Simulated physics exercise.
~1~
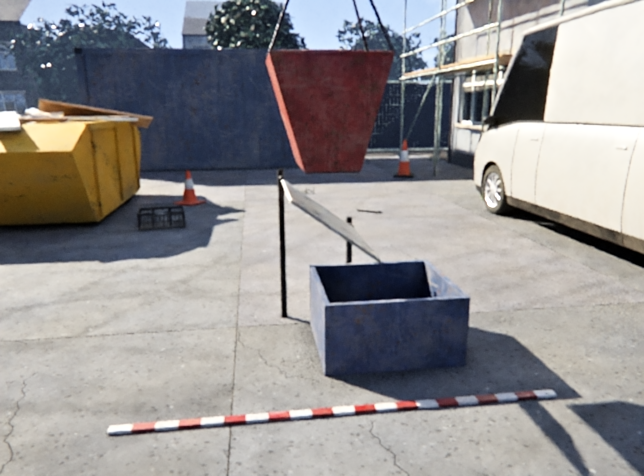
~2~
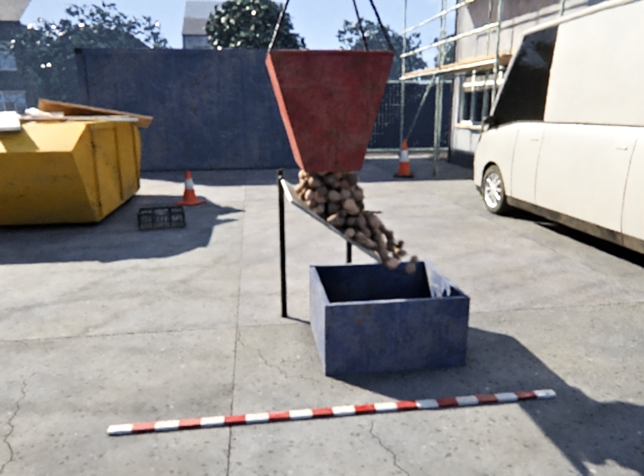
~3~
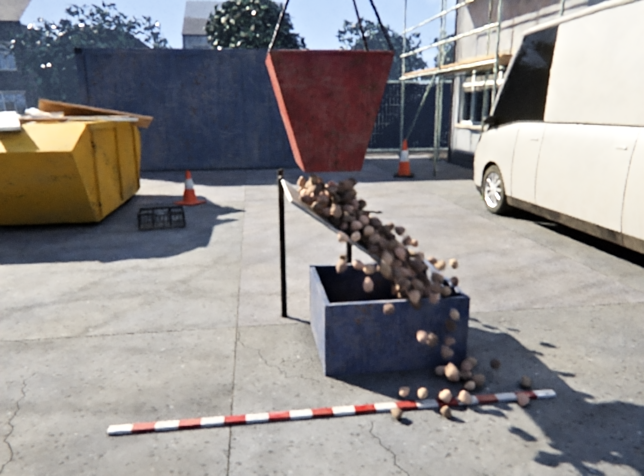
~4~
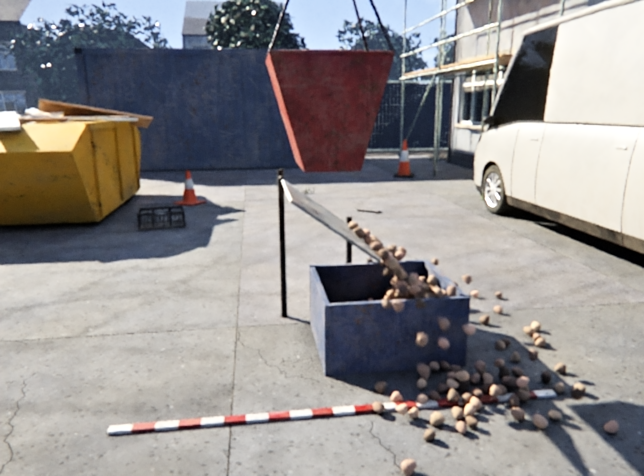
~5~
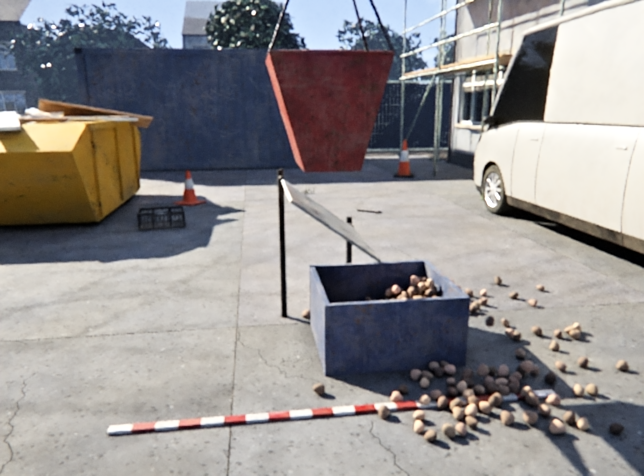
Round stones pour from a red skip down a sloping plate, most landing in the bin.
